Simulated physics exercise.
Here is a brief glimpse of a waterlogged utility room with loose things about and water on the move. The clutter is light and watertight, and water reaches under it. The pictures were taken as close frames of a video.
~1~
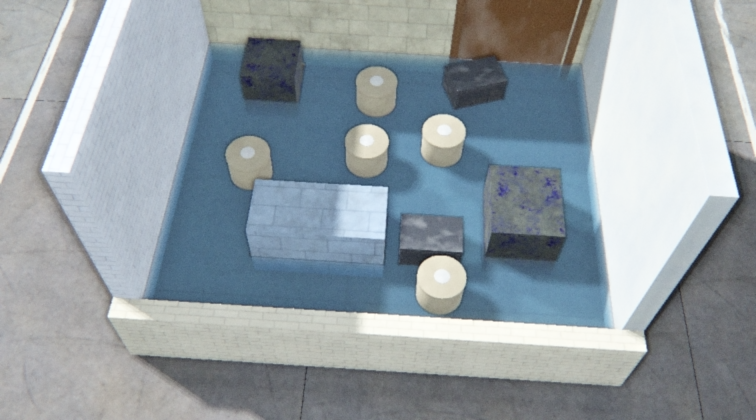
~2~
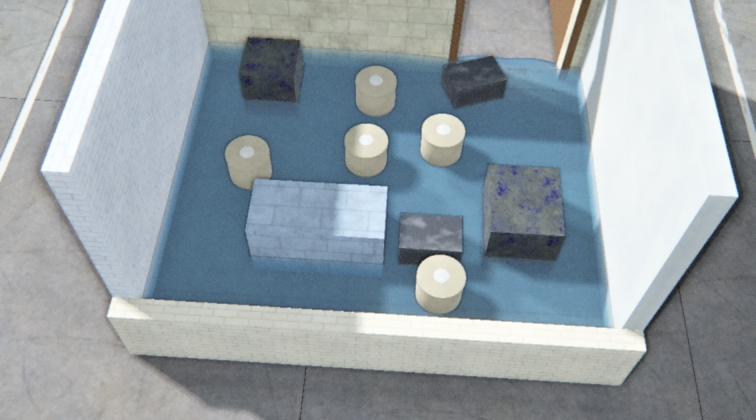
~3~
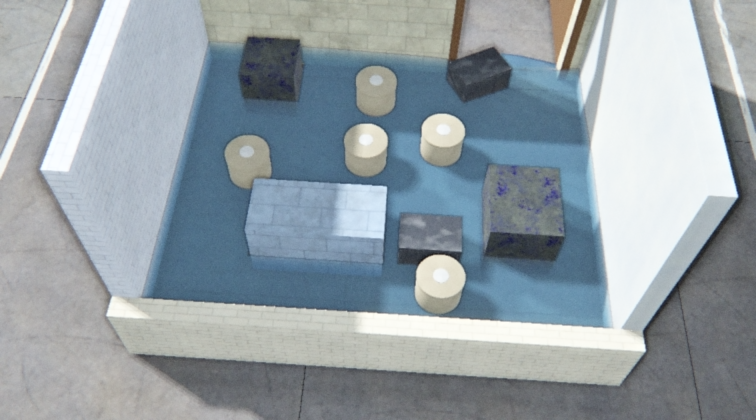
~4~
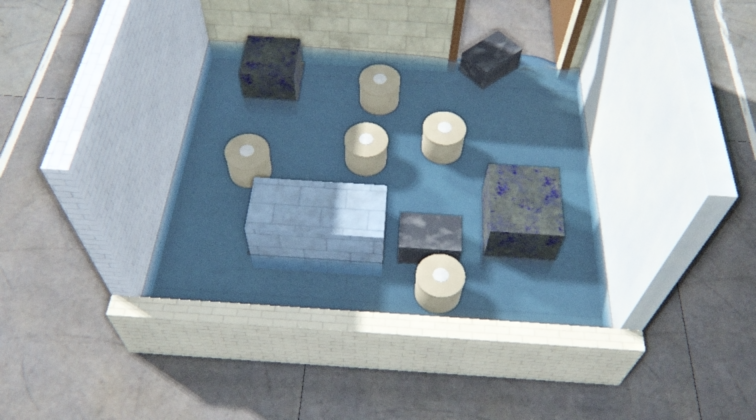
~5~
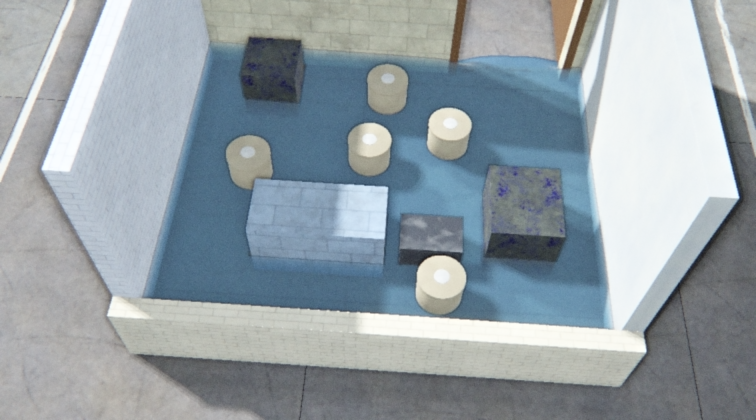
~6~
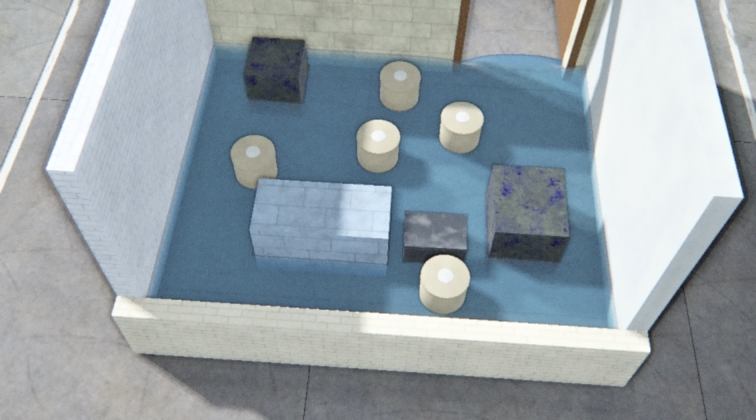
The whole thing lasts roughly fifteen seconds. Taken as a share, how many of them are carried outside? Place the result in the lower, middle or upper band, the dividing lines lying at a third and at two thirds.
The fraction that goes is likely to be two thirds or greater.
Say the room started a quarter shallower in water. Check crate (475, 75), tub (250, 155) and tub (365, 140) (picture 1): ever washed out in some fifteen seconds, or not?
In turn: Swept away, remains, swept away.
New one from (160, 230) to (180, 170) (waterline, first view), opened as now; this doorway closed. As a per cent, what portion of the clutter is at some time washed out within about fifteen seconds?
Near 60 percent.
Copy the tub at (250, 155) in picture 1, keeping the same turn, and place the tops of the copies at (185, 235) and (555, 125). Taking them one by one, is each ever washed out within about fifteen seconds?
Well, the first one never leaves, but the second one leaves.
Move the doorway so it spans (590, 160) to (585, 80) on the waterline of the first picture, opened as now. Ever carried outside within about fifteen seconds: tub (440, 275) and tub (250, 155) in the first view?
So, the first one never leaves, and the second one never leaves as well.
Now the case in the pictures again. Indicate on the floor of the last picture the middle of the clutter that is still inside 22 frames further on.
Around (446, 163).
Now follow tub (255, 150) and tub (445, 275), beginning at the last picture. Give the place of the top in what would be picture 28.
I'd expect them about (388, 138) and (452, 210).
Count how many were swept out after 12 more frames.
I make it 3.
A moment on, 1 of 7 are out; 6 afloat.
Next, 3 of 7 are out; 4 afloat.
Later, 4 of 7 are out; 3 afloat.
In the end, 5 of 7 are out; 2 afloat.
